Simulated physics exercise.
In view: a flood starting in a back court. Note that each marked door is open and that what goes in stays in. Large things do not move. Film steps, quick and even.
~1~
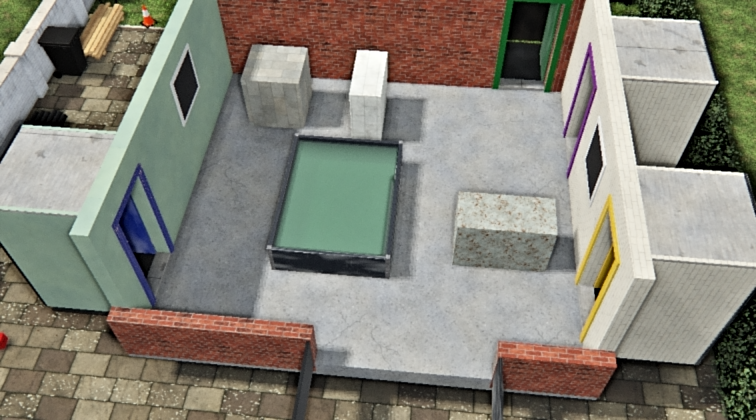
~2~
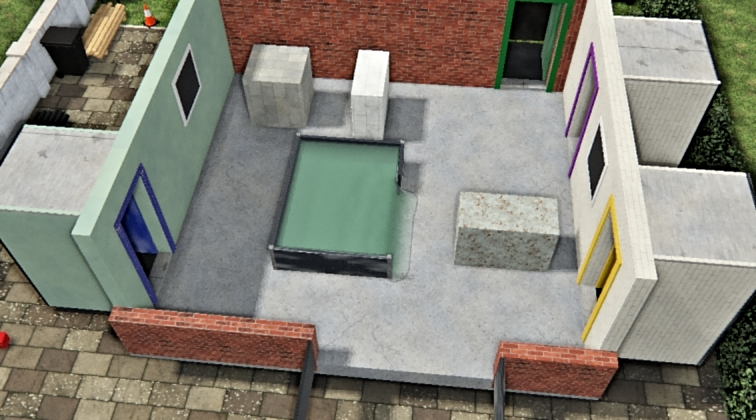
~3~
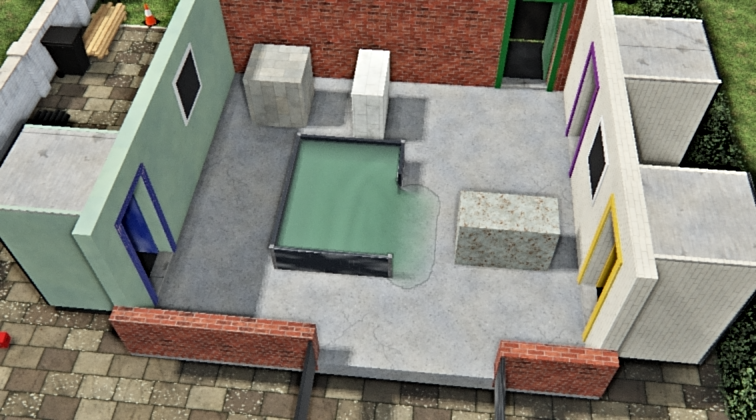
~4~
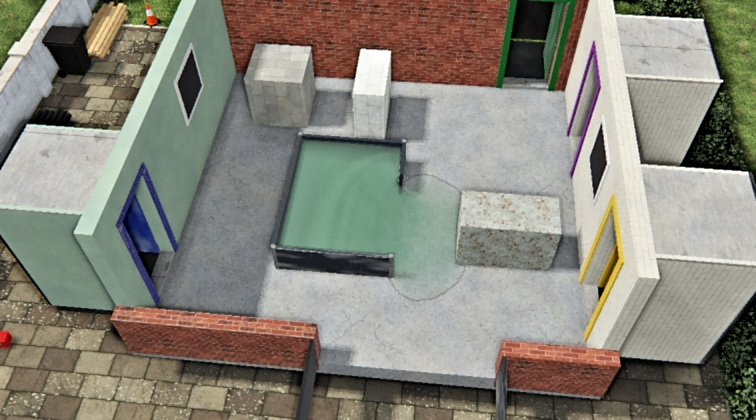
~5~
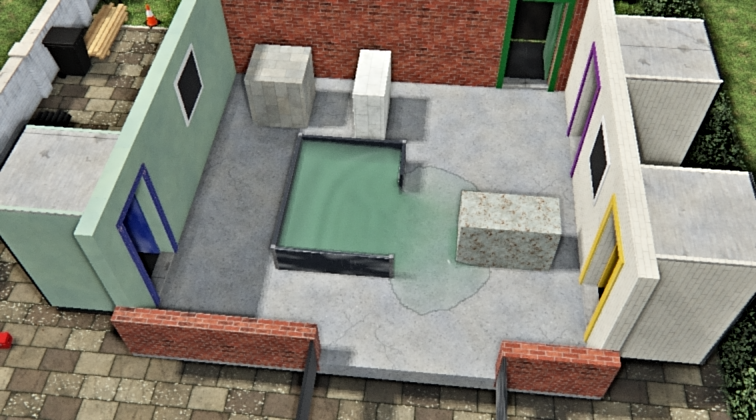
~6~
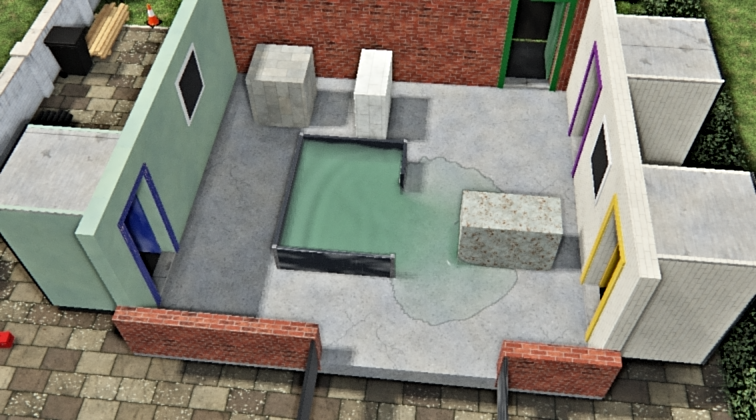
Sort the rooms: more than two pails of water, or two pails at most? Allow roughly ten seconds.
Purple door - more than two pails; yellow door - more than two pails; green door - more than two pails; blue door - two pails at most.
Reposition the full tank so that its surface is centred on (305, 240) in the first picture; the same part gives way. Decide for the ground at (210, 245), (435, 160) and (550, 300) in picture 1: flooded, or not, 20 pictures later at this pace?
Check in sequence: Still parched, soaked through, soaked through.
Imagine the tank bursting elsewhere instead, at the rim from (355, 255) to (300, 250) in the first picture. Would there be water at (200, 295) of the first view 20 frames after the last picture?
Answer: Under water.
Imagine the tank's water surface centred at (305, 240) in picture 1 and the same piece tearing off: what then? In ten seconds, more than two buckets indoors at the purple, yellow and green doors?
Result - purple door: Short of the limit, yellow door: Past the limit, green door: Short of the limit.
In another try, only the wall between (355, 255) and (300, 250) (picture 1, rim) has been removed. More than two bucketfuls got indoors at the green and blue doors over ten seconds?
Green door: Under the line; blue door: Over the line.
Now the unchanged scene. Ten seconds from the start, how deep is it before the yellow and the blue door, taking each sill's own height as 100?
I'd put it at close to 30 and 0 per cent.
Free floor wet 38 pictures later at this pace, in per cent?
I make it 55 per cent.
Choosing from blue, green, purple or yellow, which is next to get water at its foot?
Result: The yellow door is first.
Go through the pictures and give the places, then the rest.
The first picture shows still water in the water tank at (339, 195).
In the second picture, water pours out at (392, 229) and has run to (405, 193).
In the third picture, water pours out at (393, 229) and has run to (429, 194).
In the fourth picture, the front is at (451, 190), out from the gap at (394, 229).
In the fifth picture, the front is at a hidden place, out from the gap at (394, 229).
In the sixth picture, the front is at a hidden place, out from the gap at (396, 229).
A moment on, water covers 25 % of the floor; the purple door not reached, the yellow door wet at the sill, nothing in, the green door not reached, the blue door not reached.
Next, water covers 35 % of the floor; the purple door under two buckets in, the yellow door under two buckets in, the green door not reached, the blue door not reached.
Then, water covers 45 % of the floor; the purple door over two buckets in, the yellow door over two buckets in, the green door under two buckets in, the blue door not reached.
Later, water covers 55 % of the floor; the purple door over two buckets in, the yellow door over two buckets in, the green door over two buckets in, the blue door not reached.
In the end, water covers 70 % of the floor; the purple door over two buckets in, the yellow door over two buckets in, the green door over two buckets in, the blue door not reached.
